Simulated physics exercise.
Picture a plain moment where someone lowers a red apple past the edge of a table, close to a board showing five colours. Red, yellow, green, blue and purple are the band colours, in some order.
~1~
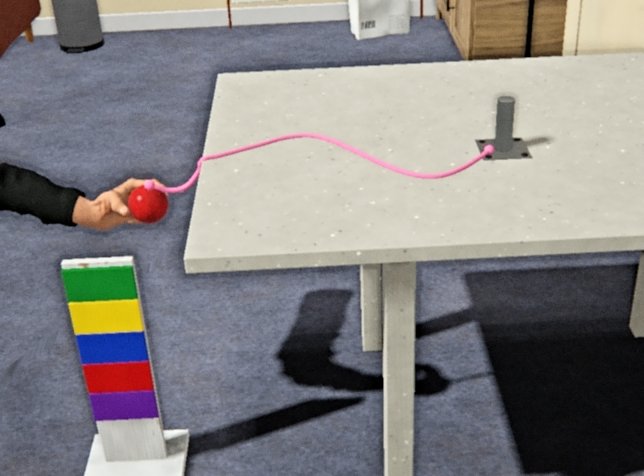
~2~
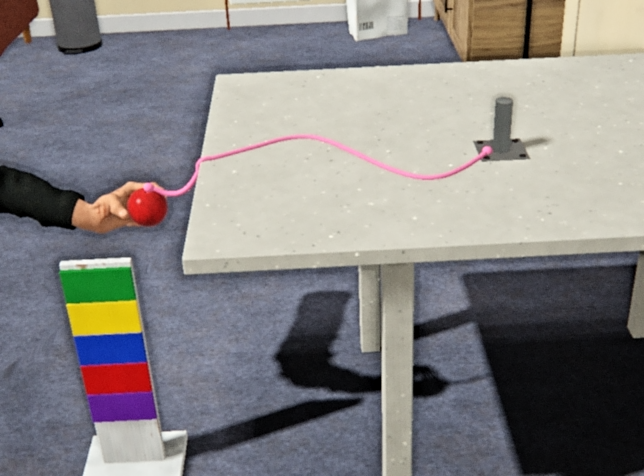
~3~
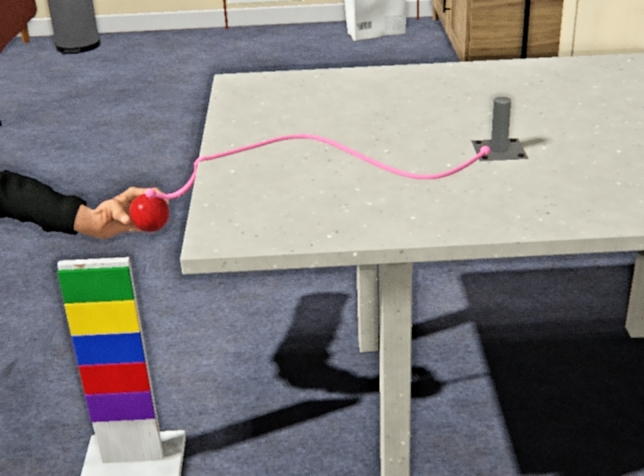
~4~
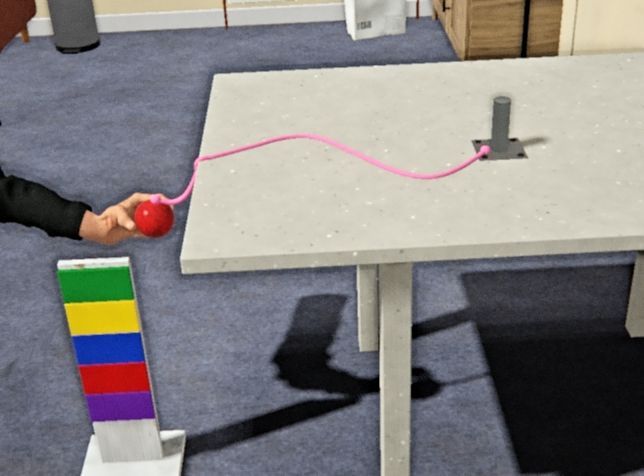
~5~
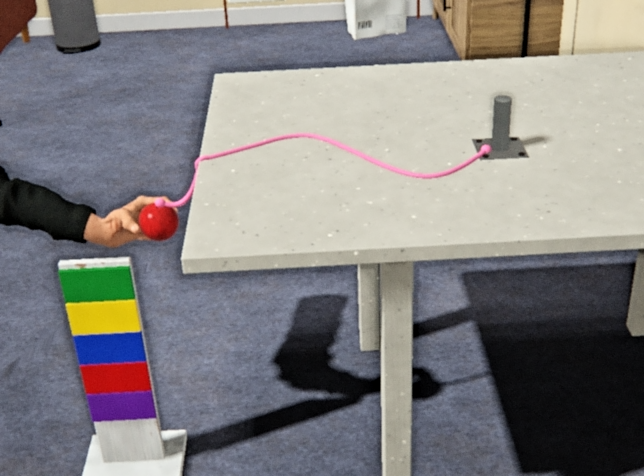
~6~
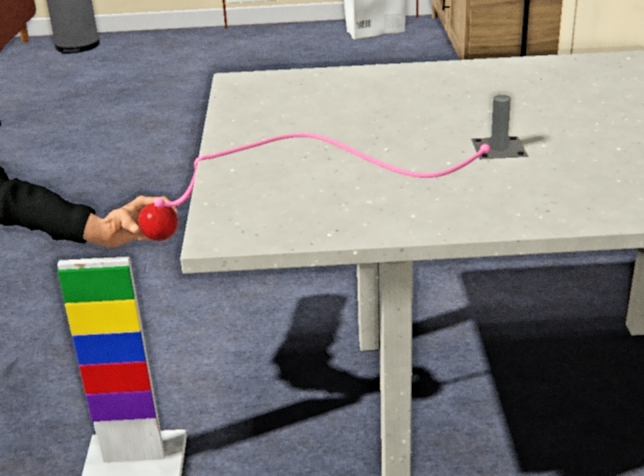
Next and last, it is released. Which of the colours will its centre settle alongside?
It settles alongside yellow.
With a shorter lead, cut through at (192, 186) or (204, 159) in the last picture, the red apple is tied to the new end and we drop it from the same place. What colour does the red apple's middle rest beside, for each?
In order, the results are green and above them all.
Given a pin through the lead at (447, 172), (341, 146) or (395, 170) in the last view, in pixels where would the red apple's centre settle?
That would be (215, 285) for the first, (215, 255) for the second and (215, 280) for the third.
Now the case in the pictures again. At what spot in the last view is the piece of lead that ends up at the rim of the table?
Check around (269, 141) - that's where it is.
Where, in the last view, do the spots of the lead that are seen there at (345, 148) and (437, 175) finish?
In that view they sit near (293, 157) and near (407, 152).
Early on, apple near (179, 308); level with yellow.
Midway, apple near (246, 303); level with yellow.
Near the end, apple near (205, 309); level with yellow.
Finally, apple near (211, 310); level with yellow. Its middle rests at the yellow band.
